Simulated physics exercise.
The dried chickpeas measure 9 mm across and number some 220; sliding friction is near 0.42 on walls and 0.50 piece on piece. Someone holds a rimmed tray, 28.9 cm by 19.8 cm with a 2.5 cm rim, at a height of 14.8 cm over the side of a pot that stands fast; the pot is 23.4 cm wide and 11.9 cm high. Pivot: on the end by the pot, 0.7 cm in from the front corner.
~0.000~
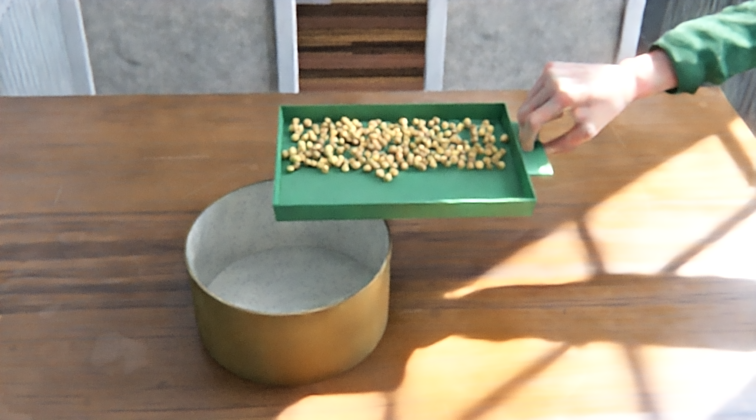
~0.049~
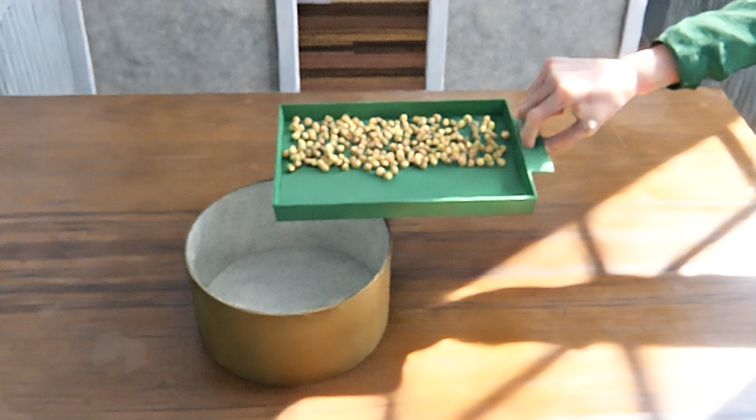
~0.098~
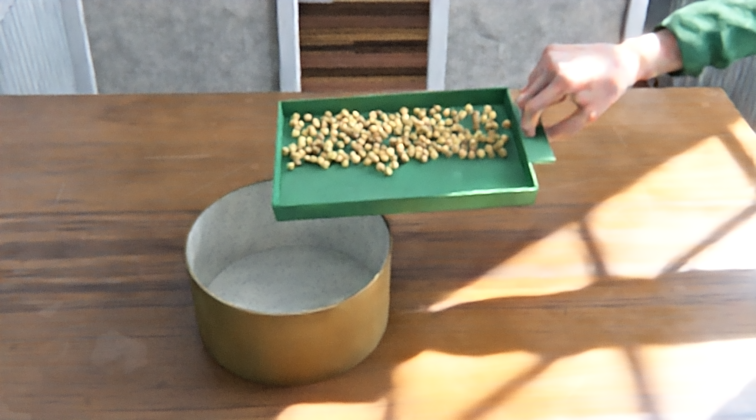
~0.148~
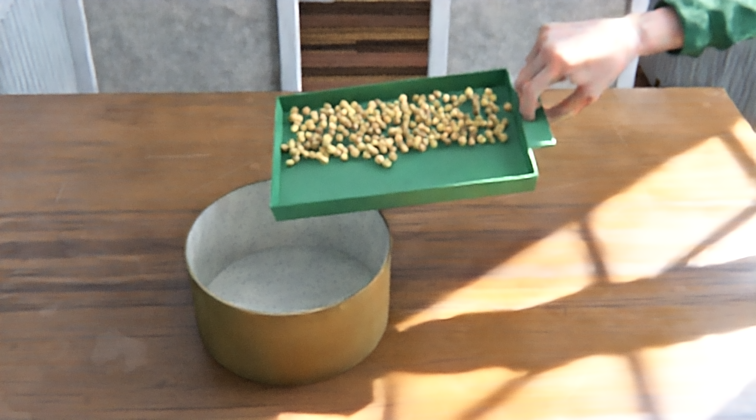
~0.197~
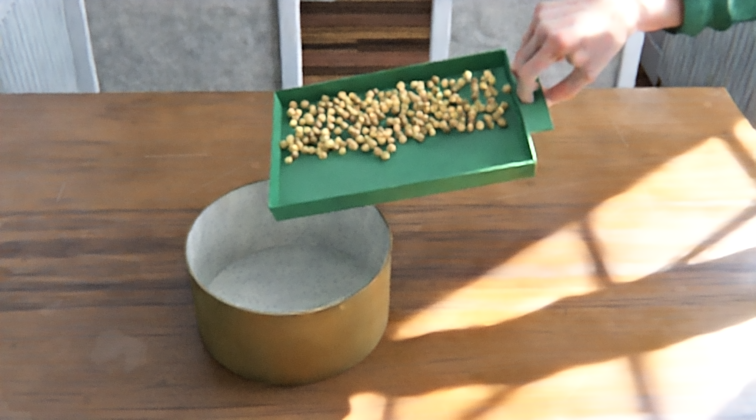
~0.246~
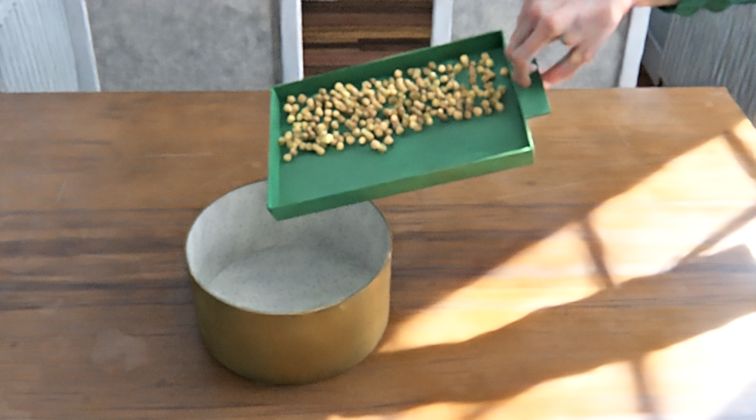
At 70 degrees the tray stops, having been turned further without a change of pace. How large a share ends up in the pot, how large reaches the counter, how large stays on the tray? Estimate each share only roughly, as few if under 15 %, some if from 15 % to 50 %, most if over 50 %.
Roughly: Pot some, counter few, tray most.
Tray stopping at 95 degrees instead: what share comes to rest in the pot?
It would be near 90 per cent.
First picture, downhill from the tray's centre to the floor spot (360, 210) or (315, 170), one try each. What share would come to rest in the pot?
First try: About 20 percent; second try: About 5 percent.
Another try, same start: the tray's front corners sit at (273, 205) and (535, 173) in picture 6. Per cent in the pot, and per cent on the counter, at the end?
In the pot: 5 per cent; on the counter: 0 per cent.
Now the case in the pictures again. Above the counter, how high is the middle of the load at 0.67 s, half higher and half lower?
Roughly 22 centimetres, more or less.
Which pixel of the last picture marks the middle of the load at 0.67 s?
Load centre, approx.: (280, 152) px.
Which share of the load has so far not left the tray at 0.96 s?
It works out to near 75 per cent of the load.
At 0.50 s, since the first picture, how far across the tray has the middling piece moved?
It has moved some 6 cm from its start.
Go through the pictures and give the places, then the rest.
In the first picture, tray tilt 0 degrees, front corners at (276, 203) and (534, 198); middle of the pieces at (392, 150); pot at (289, 239).
In the second picture, tray tilt 1 degrees, front corners at (275, 204) and (535, 196); middle of the pieces at (393, 148).
In the third picture, tray tilt 4 degrees, front corners at (274, 204) and (535, 187), lowest corner left front; middle of the pieces at (393, 142).
In the fourth picture, tray tilt 9 degrees, front corners at (273, 205) and (535, 173), lowest corner left front; middle of the pieces at (392, 132).
In the fifth picture, tray tilt 14 degrees, front corners at (271, 206) and (533, 160), lowest corner left front; middle of the pieces at (390, 122).
In the sixth picture, tray tilt 19 degrees, front corners at (270, 207) and (530, 147), lowest corner left front; middle of the pieces at (387, 113); pot at (289, 238). Its pace works out near 100 degrees a second.
After 0.50 s, tilt 45 degrees; the tray holds 100 %, the pot 0 %.
After 0.67 s, tilt 62 degrees; the tray holds 100 %, the pot 0 %.
After 0.96 s, tilt 70 degrees; the tray holds 75 %, the pot 25 %.
By 1.9 s all is still; pot 30 %, counter 0 %, tray 70 %.
